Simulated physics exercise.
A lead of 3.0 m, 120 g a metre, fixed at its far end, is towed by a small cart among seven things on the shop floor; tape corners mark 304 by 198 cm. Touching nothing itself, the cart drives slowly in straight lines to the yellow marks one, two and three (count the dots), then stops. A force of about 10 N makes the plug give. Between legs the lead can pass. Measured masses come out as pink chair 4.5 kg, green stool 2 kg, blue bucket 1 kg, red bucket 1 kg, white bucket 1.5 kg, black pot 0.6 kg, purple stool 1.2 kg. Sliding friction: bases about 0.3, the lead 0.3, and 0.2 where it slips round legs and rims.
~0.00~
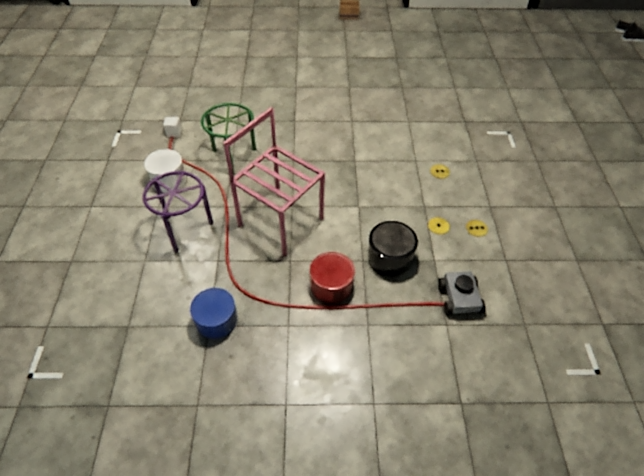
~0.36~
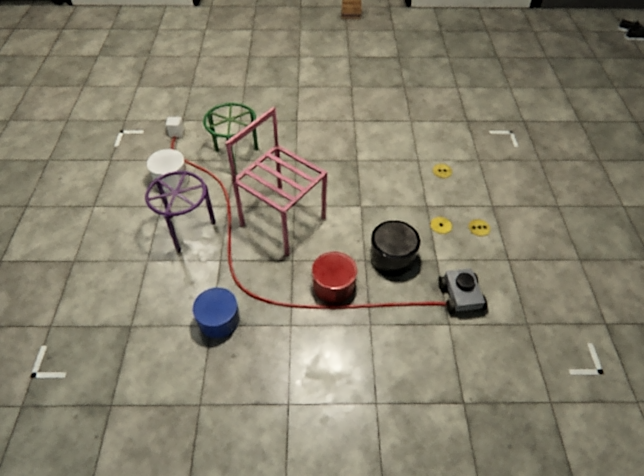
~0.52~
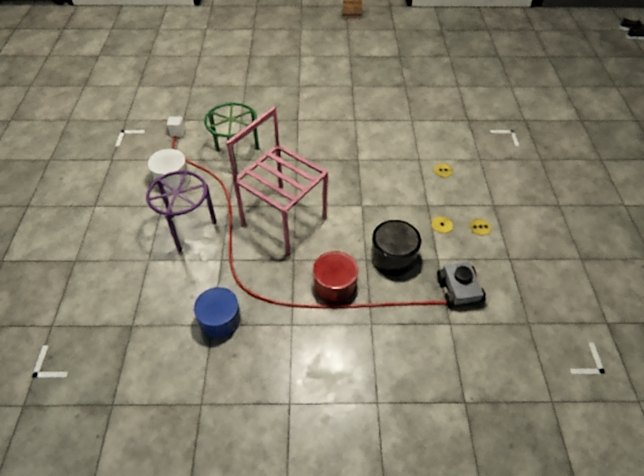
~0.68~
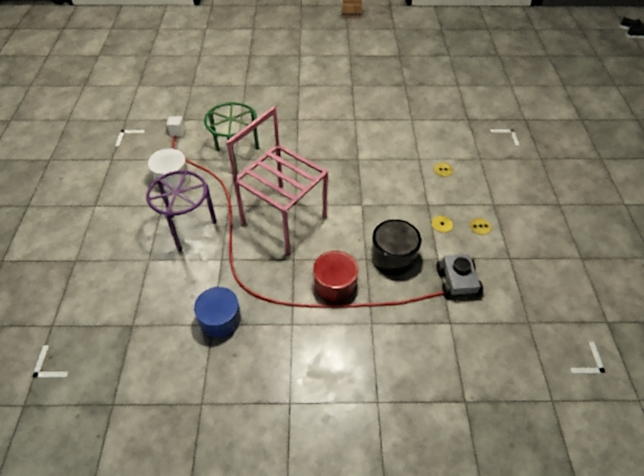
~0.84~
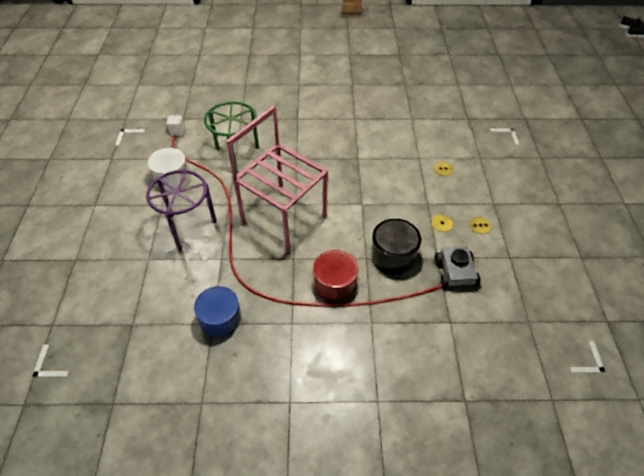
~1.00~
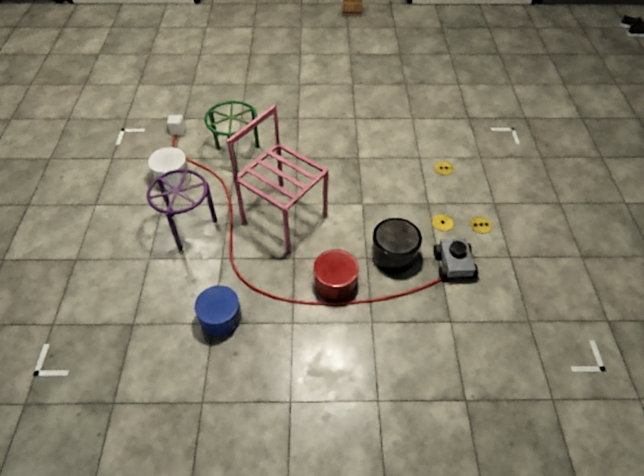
At first, a small grey cart sits right of a black pot, with a red lead trailing left past red and blue buckets, a pink chair and two stools. The cart then creeps a short way toward the yellow dotted marks, drawing the lead's right end upward, while the other objects stay essentially still.
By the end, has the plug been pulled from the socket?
No, it is still in.
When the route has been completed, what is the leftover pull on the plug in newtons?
About 0 N.
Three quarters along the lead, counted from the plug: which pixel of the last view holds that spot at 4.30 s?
Roughly (393, 233).
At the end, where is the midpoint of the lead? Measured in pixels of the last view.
(291, 255), roughly.
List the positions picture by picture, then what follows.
In the first frame, blue bucket (212, 306); pink chair (278, 176); red bucket (332, 270); marks (439, 226) (440, 172) (477, 228); lead runs through (229, 269) (308, 307) (411, 304); cart (462, 305).
In the second frame, lead runs through (231, 269) (413, 304); cart (464, 303).
In the third frame, lead runs through (232, 268) (414, 303); cart (462, 296).
In the fourth frame, lead runs through (233, 268) (414, 300); cart (460, 287).
In the fifth frame, lead runs through (233, 267) (414, 295); cart (458, 278).
In the sixth frame, blue bucket (217, 304); pink chair (281, 174); red bucket (336, 267); lead runs through (234, 266) (416, 290); cart (456, 270).
By 2.1 s, cart at (442, 222), lead slack at the fixed end; nothing else has moved.
By 3.2 s, cart at (443, 182), 4 N at the fixed end; red bucket 18 cm off its start, black pot 14 cm off its start.
By 4.3 s, cart at (460, 192), lead slack at the fixed end; red bucket 28 cm off its start at (343, 230), black pot 27 cm off its start at (375, 205).
By 5.4 s, cart at (481, 224), lead slack at the fixed end; red bucket 28 cm off its start, black pot 27 cm off its start.
By 5.8 s, cart at (481, 224), lead slack at the fixed end; red bucket 28 cm off its start at (343, 230), black pot 27 cm off its start at (375, 205).
